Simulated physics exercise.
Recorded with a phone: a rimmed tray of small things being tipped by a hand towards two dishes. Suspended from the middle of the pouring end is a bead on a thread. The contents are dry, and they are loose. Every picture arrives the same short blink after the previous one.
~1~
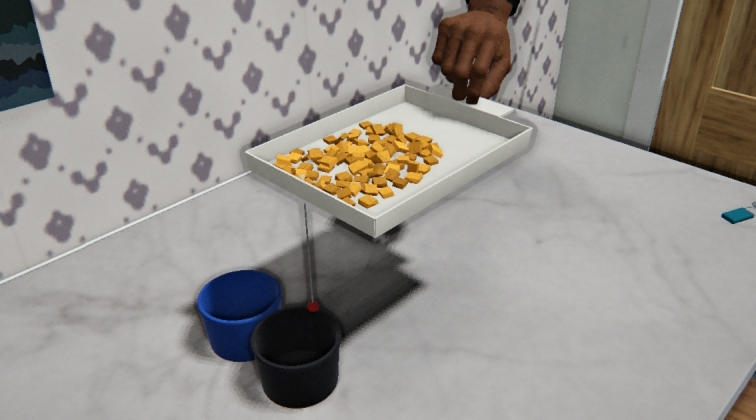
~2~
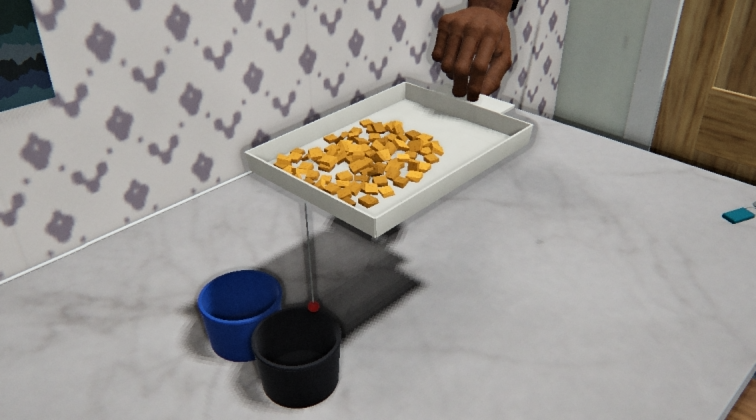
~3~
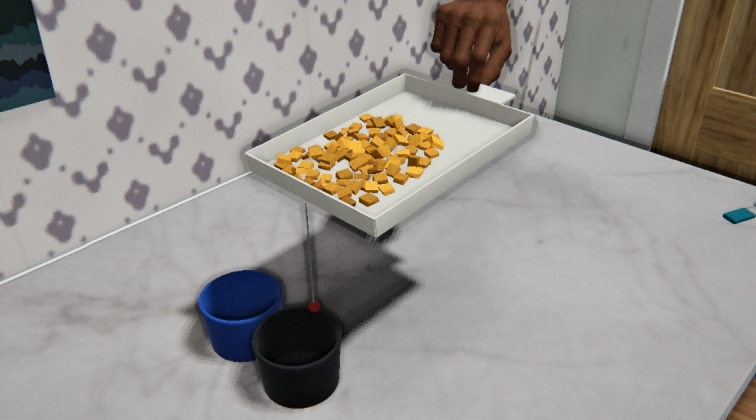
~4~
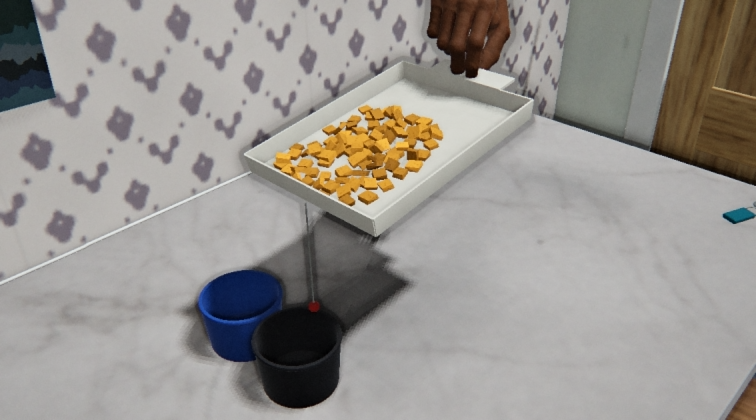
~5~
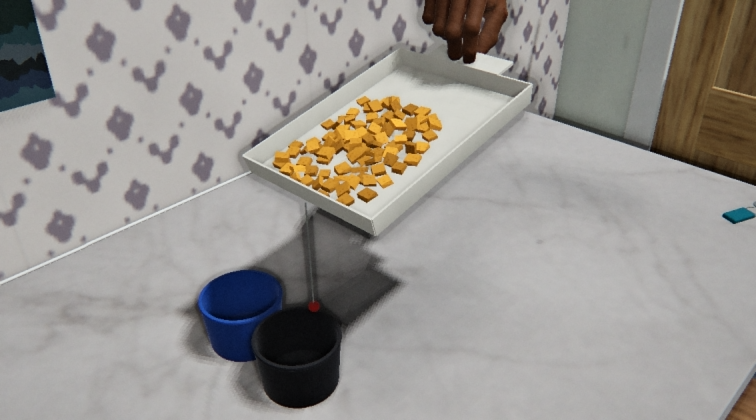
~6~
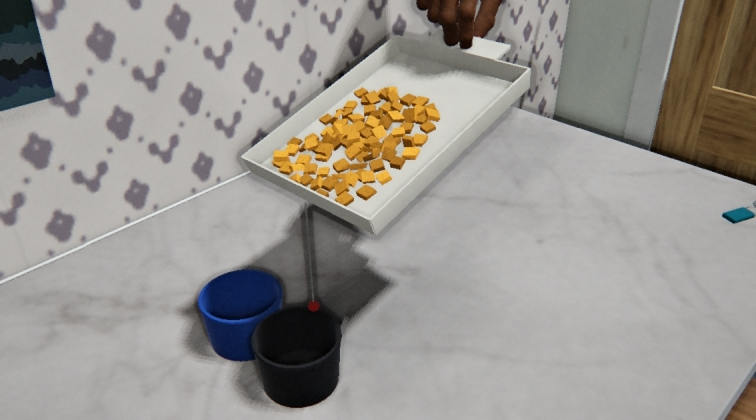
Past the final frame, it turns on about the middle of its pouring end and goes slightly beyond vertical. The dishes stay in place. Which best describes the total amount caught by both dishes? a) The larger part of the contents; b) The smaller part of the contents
(a) The larger part of the contents.
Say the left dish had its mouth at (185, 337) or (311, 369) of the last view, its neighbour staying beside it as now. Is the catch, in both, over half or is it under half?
Result, first setup: A minority share; second setup: A minority share.
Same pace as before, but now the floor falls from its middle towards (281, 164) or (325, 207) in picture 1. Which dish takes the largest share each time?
Leftward dish on the first try, Rightward dish on the second.
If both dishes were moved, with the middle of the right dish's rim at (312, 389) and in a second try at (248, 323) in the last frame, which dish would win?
Well, the left-side one at the first spot and the right-side one at the second.
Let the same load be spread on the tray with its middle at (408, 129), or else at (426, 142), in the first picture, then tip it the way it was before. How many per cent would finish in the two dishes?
Close to 60 %, followed by close to 50 %.
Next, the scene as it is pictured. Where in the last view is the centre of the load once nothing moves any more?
I'd say the middle ends up at about (277, 371).
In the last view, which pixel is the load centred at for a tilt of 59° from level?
The centre of the load shows up near (308, 149) in the last view.
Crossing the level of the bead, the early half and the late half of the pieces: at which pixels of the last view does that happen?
Points: About (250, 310), then about (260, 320).
Soon after the last picture, tray tipped steeply; all on the tray.
A little later, tray tipped right over; most on the tray; a small part in the right dish; a small part in the left dish; a small part outside both; a small part in the air.
Later still, tray tipped past a quarter turn; about a third in the right dish; about a quarter in the left dish; about a third outside both.
At rest, tray tipped past a quarter turn; about a third in the right dish; about a quarter in the left dish; about a third outside both.
